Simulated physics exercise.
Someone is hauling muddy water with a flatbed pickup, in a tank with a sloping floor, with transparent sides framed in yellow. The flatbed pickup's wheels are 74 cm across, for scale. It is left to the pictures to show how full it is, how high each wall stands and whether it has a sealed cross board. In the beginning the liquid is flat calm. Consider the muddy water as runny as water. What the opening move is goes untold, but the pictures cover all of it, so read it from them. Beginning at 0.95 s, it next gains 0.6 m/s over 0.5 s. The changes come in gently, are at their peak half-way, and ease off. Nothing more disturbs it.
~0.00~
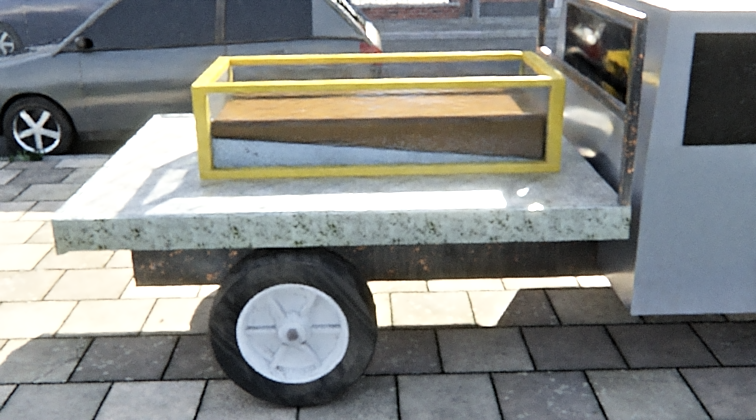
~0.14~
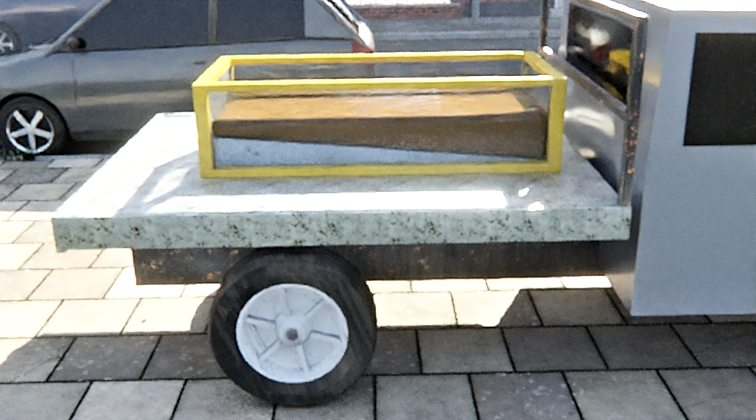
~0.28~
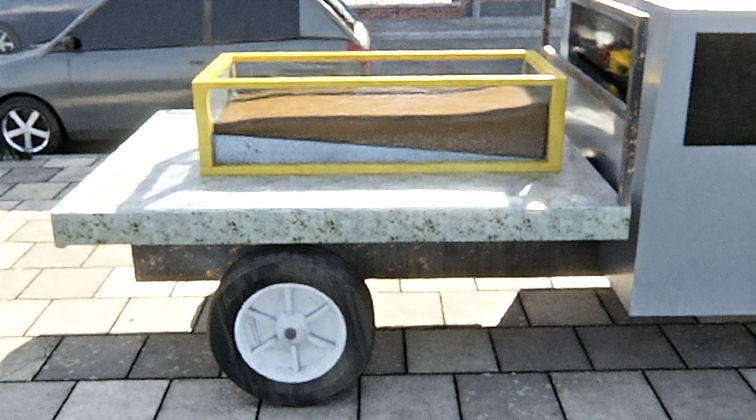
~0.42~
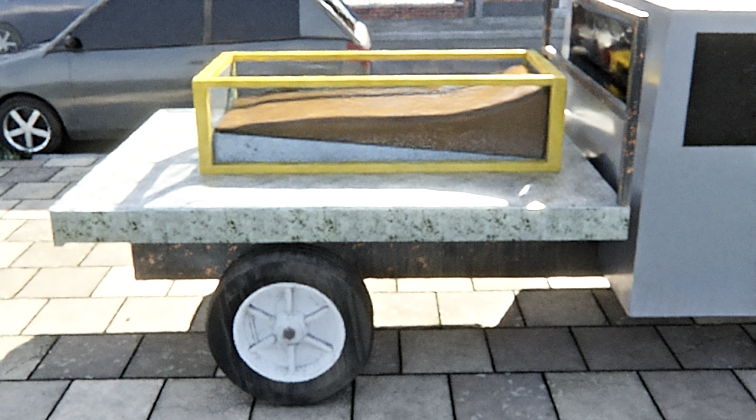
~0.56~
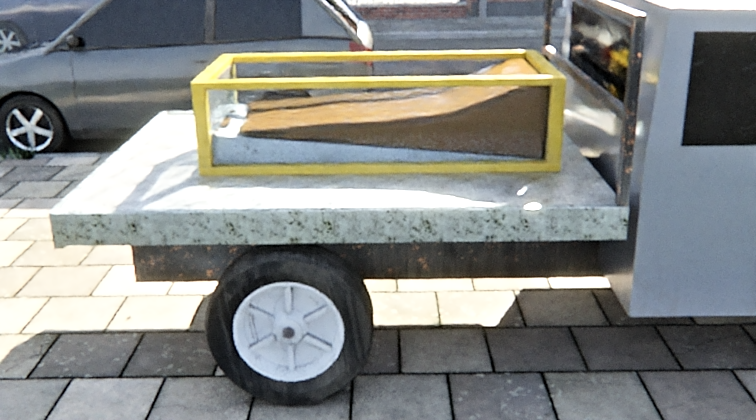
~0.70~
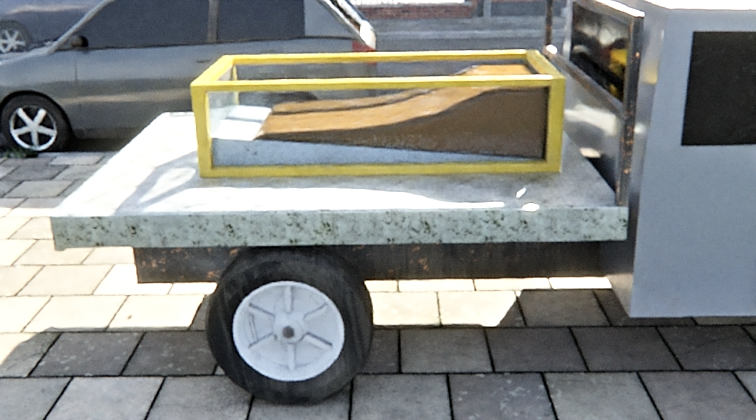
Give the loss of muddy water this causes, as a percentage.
Roughly 5 per cent is lost.
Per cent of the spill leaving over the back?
It comes to about 90 per cent of the spill.
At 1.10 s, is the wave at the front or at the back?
Forward end.
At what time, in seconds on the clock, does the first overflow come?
That comes at some 1.9 s.
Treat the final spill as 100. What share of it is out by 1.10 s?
By that time, around 0 percent of it is out.
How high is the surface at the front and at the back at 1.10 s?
Front reads 28 centimetres, back reads 14 centimetres.
Then, 1.10 s in, front 28 cm, middle 28 cm, back 15 cm above the lowest part of the floor; no loss so far.
Then, 1.50 s in, front 15 cm, middle 23 cm, back 38 cm above the lowest part of the floor; no loss so far.
Then, 2.00 s in, front 14 cm, middle 17 cm, back 38 cm above the lowest part of the floor; the loss stands at 3 per cent, over the back.
Then, 4.43 s in, the loss stands at 5 per cent, over the back, a little elsewhere, 8 of 165 litres.
